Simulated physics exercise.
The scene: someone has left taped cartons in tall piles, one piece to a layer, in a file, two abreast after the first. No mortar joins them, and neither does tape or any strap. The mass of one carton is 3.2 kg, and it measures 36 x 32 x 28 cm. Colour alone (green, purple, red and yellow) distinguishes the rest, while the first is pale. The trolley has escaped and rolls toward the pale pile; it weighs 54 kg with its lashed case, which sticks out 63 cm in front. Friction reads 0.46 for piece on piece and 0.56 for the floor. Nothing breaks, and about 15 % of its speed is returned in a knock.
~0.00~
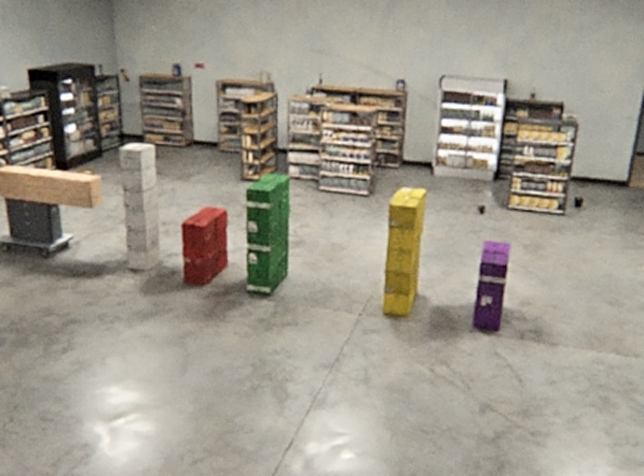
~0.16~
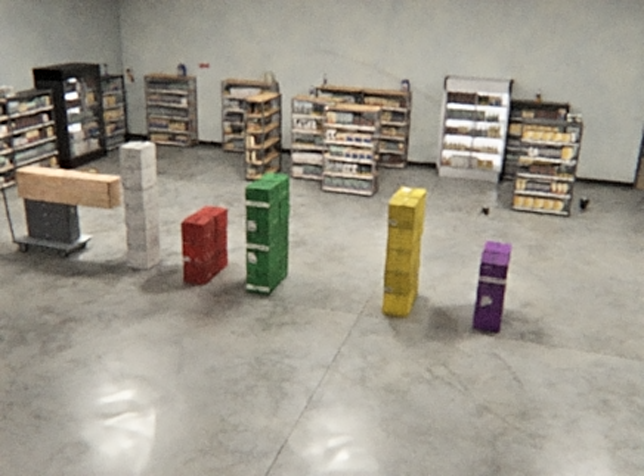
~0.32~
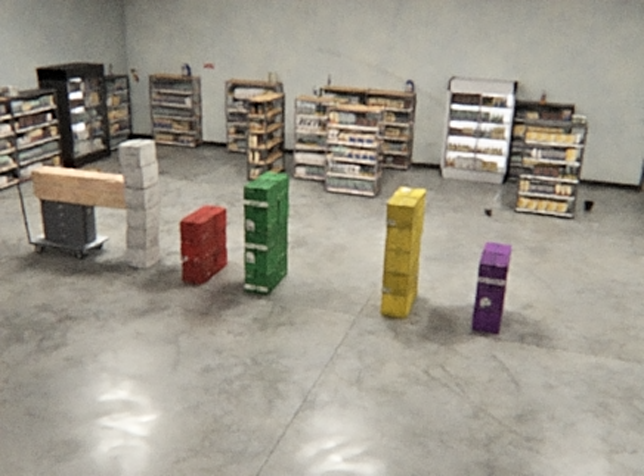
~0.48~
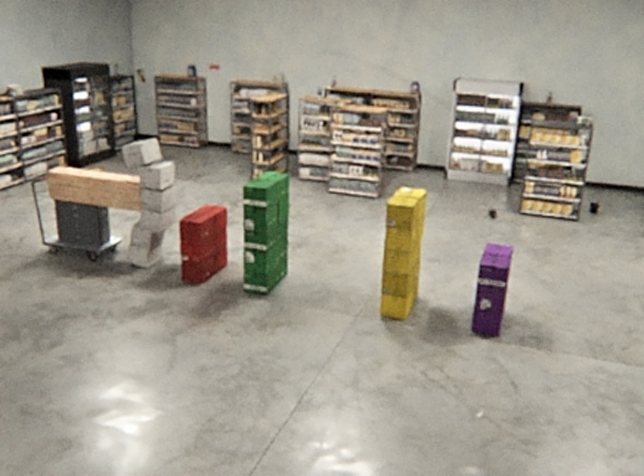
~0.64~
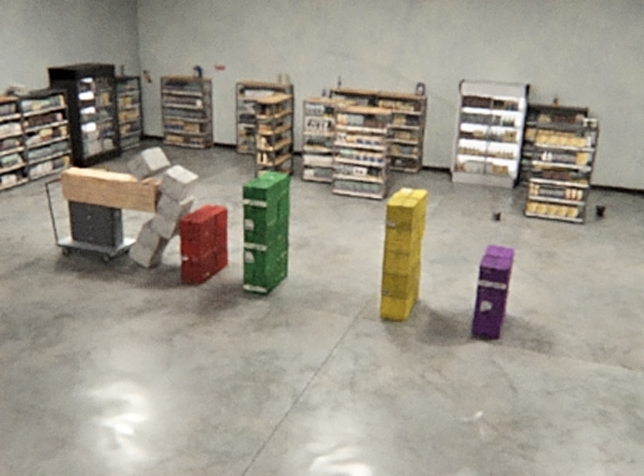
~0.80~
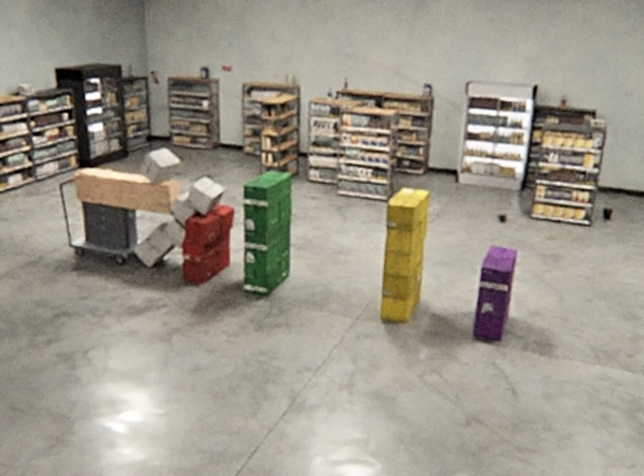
A timber beam on a wheeled cart pushing into a pale block stack, its tumbling blocks knocking against the red one beside it.
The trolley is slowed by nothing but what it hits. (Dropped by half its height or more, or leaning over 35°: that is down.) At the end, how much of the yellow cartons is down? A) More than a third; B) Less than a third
B.
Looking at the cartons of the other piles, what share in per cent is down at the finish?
Around 45 per cent, I'd say.
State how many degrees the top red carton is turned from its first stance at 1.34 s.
Close to 30° of tilt compared with the start.
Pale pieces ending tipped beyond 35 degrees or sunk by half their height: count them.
6.
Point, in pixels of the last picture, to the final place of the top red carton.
About (258, 257).
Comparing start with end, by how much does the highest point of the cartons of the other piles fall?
Roughly 0 centimetres lower at the end.
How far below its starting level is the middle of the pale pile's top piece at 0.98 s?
The top piece is some 20 centimetres lower than at the start.
After 0.98 s, 6 of the pale pile down; none of the 10 yellow cartons down (0 of 32 in all colours); top yellow carton unmoved; top red carton 15° from how it stood.
After 1.34 s, 6 of the pale pile down; none of the 10 yellow cartons down (4 of 32 in all colours); top yellow carton unmoved; top red carton 33° from how it stood, 12 cm lower.
After 1.92 s, 6 of the pale pile down; none of the 10 yellow cartons down (6 of 32 in all colours); top yellow carton unmoved; top green carton 26° from how it stood, 9 cm lower.
After 2.28 s, 6 of the pale pile down; none of the 10 yellow cartons down (14 of 32 in all colours); top yellow carton unmoved; top green carton 73° from how it stood, 84 cm lower.
In the end (3.1 s), 6 of the pale pile down; none of the 10 yellow cartons down (14 of 32 in all colours); top yellow carton unmoved; top green carton on its side. That is 0 per cent. From the last view, middles, top yellow carton near (404, 213), top green carton near (373, 299).
